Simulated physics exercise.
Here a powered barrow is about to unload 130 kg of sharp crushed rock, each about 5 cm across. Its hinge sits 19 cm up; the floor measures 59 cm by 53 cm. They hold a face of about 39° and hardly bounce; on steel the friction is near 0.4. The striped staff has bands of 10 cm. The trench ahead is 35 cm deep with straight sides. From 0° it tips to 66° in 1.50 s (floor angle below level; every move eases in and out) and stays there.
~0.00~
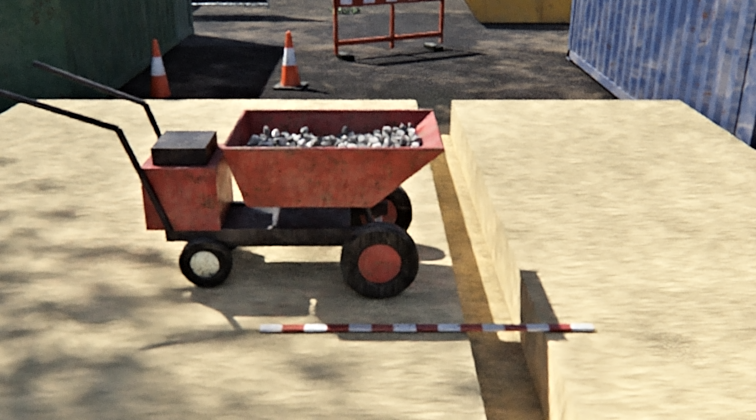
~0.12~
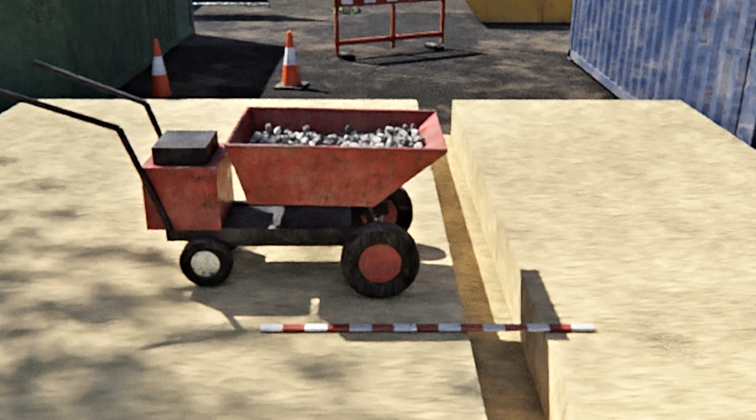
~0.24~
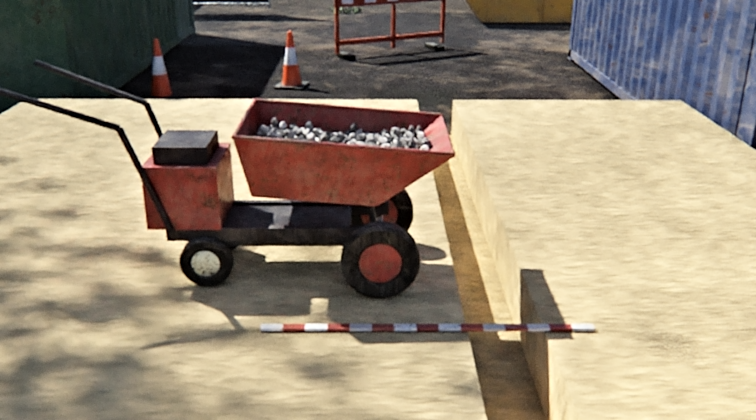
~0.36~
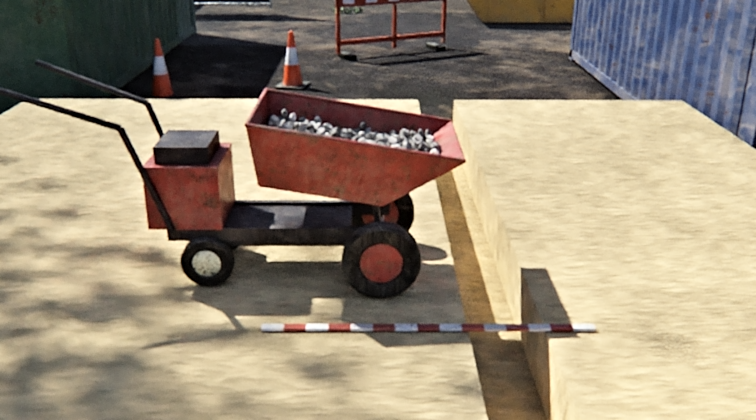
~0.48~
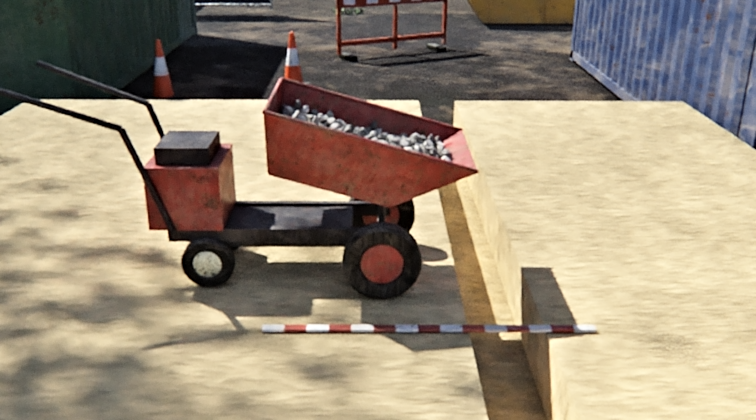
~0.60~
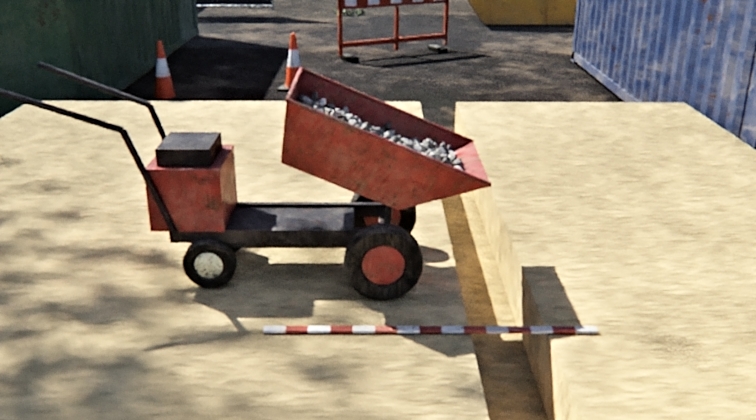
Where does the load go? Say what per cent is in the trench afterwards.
Some 51 per cent of it.
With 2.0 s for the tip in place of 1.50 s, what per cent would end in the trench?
In that case some 55 per cent.
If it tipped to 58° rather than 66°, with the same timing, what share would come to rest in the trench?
Then about 35 per cent.
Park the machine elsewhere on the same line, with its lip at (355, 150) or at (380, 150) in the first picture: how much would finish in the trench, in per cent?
About 75 and 100 per cent.
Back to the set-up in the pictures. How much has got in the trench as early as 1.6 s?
Some 5 per cent.
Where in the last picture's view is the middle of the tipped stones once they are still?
Their middle is at about (517, 295).
After 1.1 s the floor is at 55°; 100 % in the tray; the foremost stones are at (498, 225).
After 1.6 s the floor is at 66°; 74 % in the tray, 7 % in the trench, 19 % past the trench; the foremost stones are at (570, 271).
After 2.0 s the floor is at 66°; 34 % in the tray, 19 % in the trench, 47 % past the trench; the foremost stones are at (640, 269).
After 3.9 s the floor is at 66°; 1 % in the tray, 51 % in the trench, 48 % past the trench; the foremost stones are at (664, 273).
